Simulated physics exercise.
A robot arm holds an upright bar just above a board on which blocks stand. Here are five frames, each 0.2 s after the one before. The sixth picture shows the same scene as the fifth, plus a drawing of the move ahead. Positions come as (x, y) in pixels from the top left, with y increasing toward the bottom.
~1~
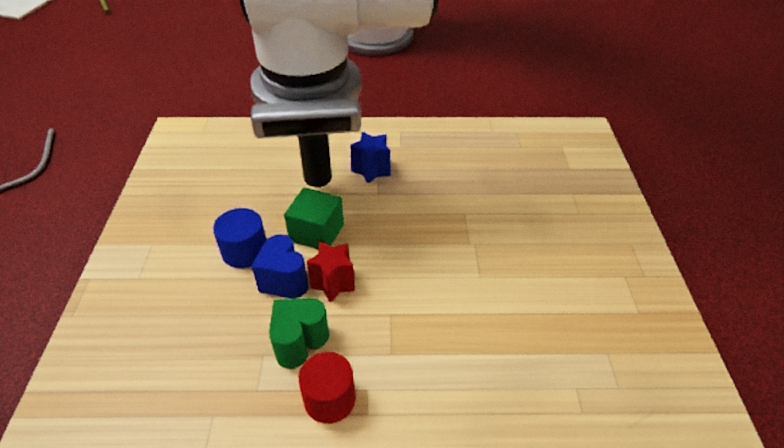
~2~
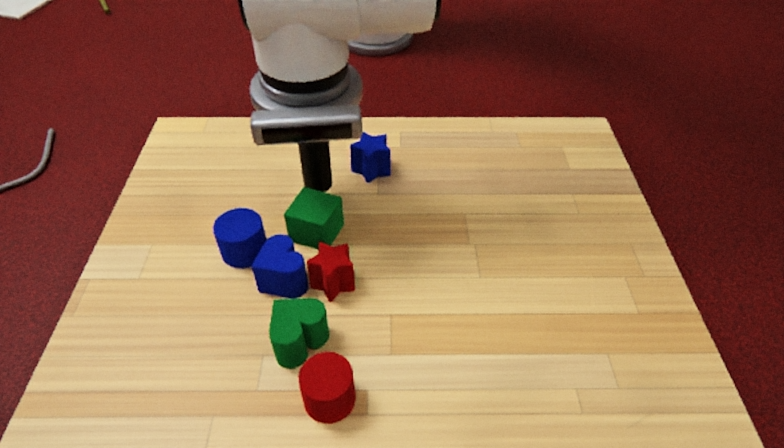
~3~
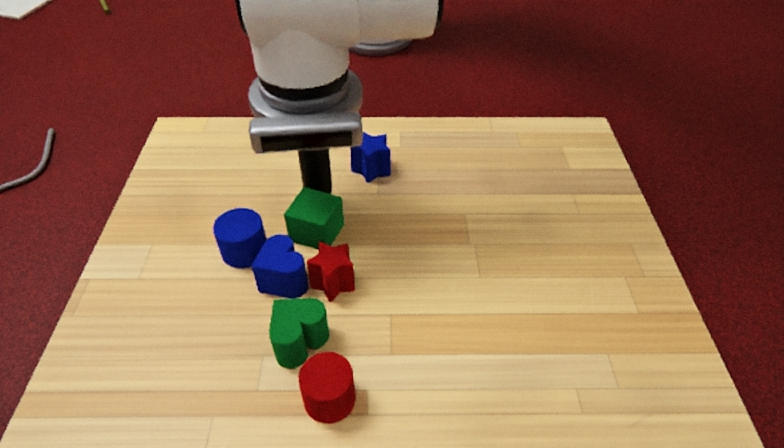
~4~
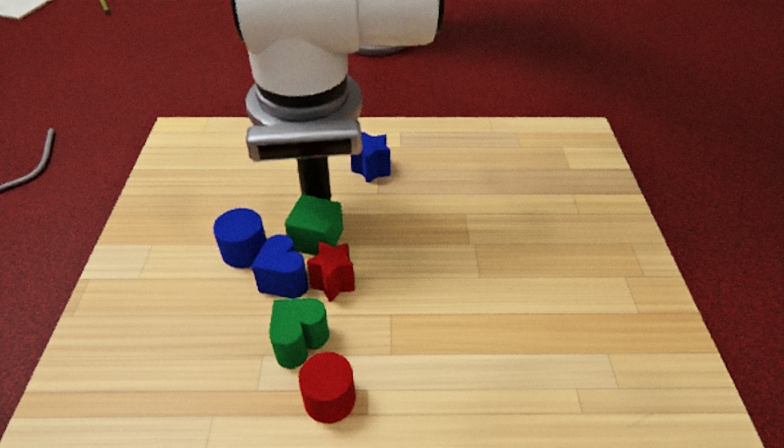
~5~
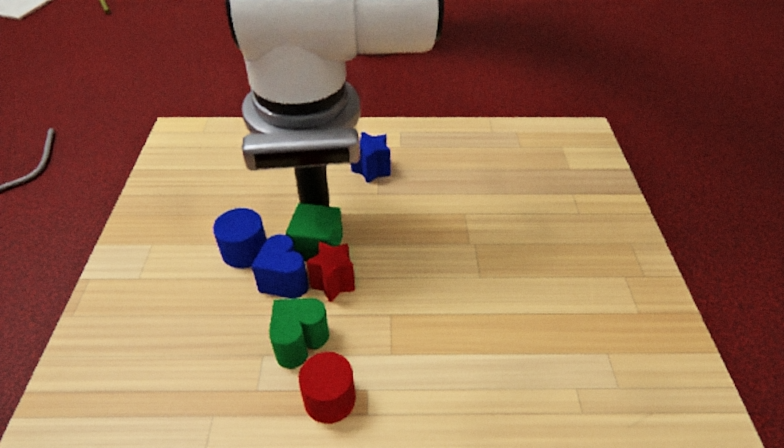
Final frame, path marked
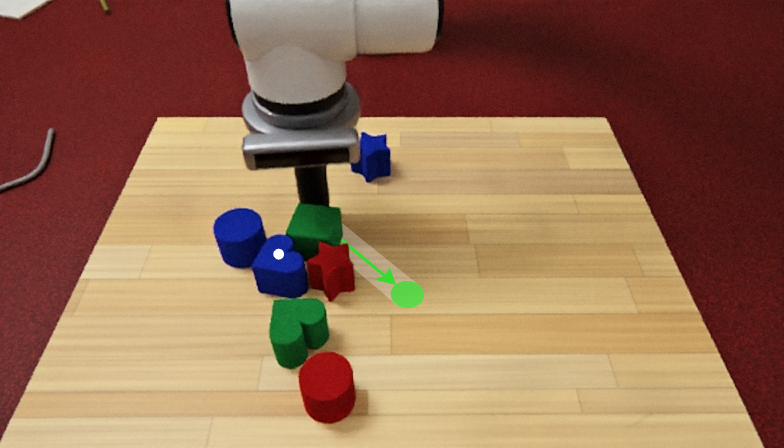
The clip shows a robot arm lowering its dark bar toward a green block among red, blue and green blocks on a wooden board, then nudging it slightly toward the blue heart and red star, which stay still.
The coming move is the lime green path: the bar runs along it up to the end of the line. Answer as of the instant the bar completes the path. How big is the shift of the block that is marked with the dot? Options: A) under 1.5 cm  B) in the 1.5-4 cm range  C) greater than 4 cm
The one that fits is A, under 1.5 cm.
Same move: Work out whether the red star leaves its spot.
Once the bar is done, the red star is in a new spot.
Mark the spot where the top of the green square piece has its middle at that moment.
It is at (314, 238).
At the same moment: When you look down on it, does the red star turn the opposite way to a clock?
Yes, I think so.
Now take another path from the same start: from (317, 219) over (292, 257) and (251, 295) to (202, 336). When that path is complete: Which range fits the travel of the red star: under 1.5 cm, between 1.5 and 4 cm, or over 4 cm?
Its displacement is between 1.5 and 4 cm.
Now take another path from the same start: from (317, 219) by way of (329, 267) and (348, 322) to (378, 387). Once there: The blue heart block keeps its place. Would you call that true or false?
The claim does not hold.
Path on the board, straight from (317, 219) to (407, 294); the dot is on the blue heart block.
What follows on the original path. One third of the way, bar (343, 229); blue heart block (275, 260); green square piece (314, 238), turned 35° clockwise; red star (328, 270), turned 40° anticlockwise.
Two thirds of the way, bar (374, 255); blue heart block (275, 260); green square piece (314, 238), turned 35° clockwise; red star (328, 270), turned 40° anticlockwise.
At the end, bar (408, 282); blue circular block in place; blue heart block (275, 260); green square piece (314, 238), turned 35° clockwise; red star (328, 270), turned 40° anticlockwise.
